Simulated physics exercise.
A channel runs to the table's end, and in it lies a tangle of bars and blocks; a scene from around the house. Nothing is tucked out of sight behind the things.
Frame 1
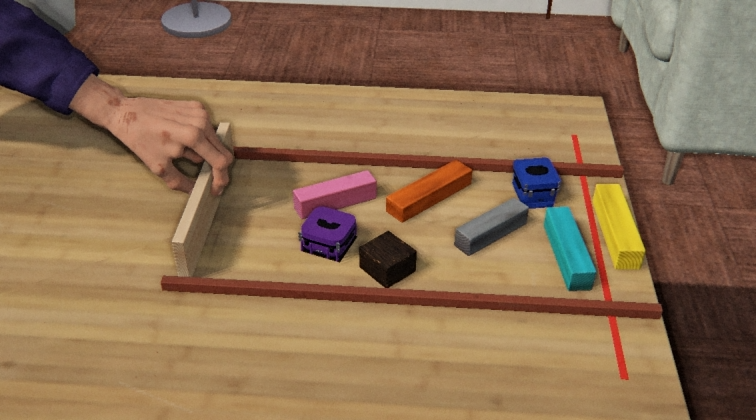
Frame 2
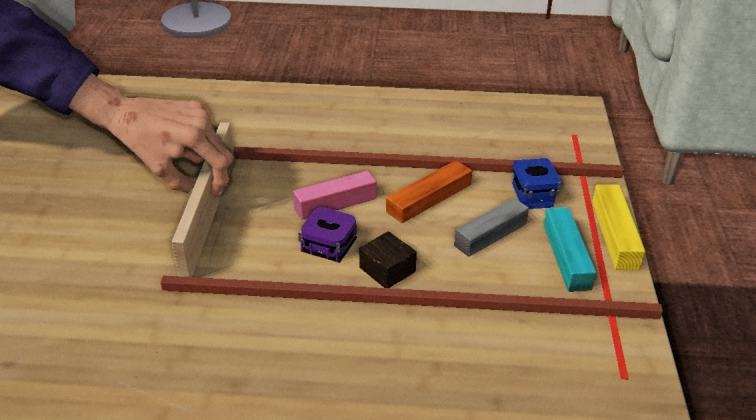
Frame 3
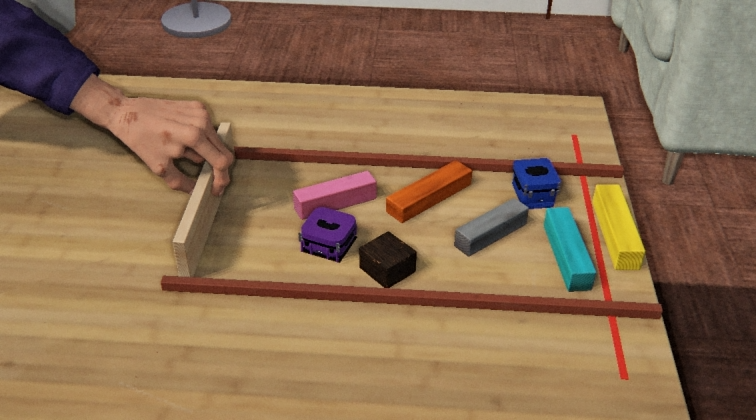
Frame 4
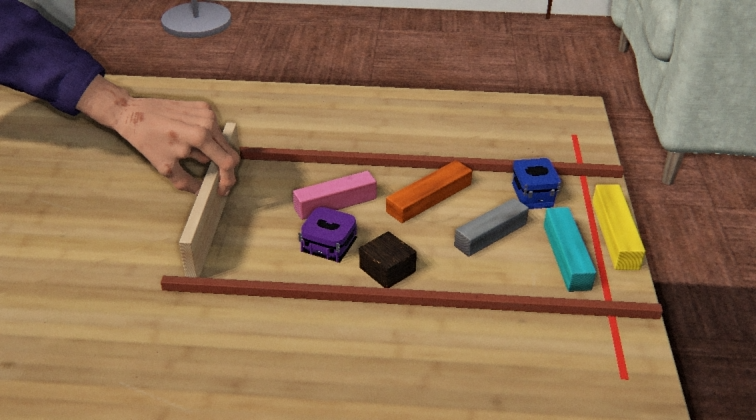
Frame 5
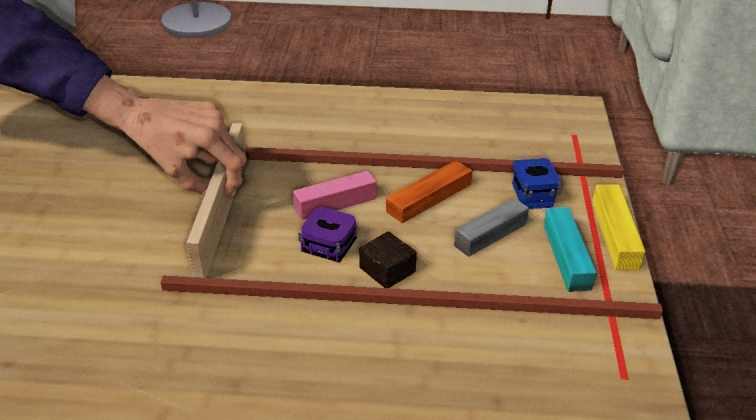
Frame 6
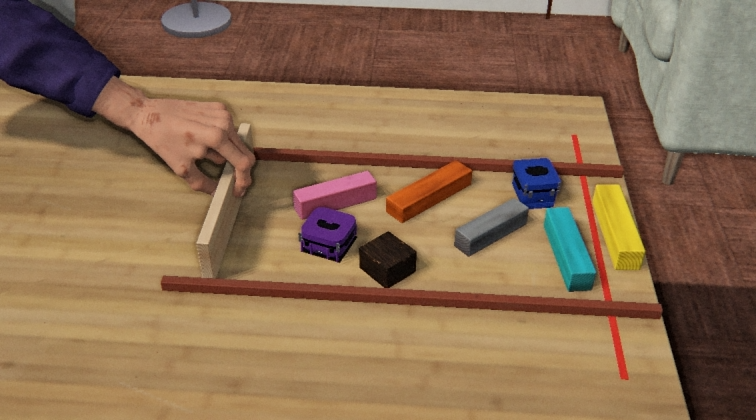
Hand sliding a wooden board slightly right along a railed tabletop channel, while the coloured bars and blocks ahead lie still.
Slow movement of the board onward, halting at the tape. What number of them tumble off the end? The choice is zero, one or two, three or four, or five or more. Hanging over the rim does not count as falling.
Three to four.
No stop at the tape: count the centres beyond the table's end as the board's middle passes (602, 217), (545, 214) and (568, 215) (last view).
First 4, then 1, finally 2.
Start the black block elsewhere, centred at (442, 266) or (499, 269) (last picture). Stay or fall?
The black block: Stays put, then stays put.
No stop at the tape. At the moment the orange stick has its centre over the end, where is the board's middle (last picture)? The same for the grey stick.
Around (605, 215) first and around (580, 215) second.
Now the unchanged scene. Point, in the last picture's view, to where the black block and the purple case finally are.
I'd put one at around (629, 282) and the other at around (624, 249).
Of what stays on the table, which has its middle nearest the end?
The one in question is the orange stick.
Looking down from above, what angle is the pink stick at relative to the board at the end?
Roughly 0° out of line.
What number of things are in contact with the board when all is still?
The count in contact is 3.
A little later, none off yet; yellow stick at rest near (617, 226); turquoise stick at rest near (569, 248); blue case at rest near (535, 183).
When it is over, the number that fall off is three or four; down, grey stick, blue case, turquoise stick and yellow stick.
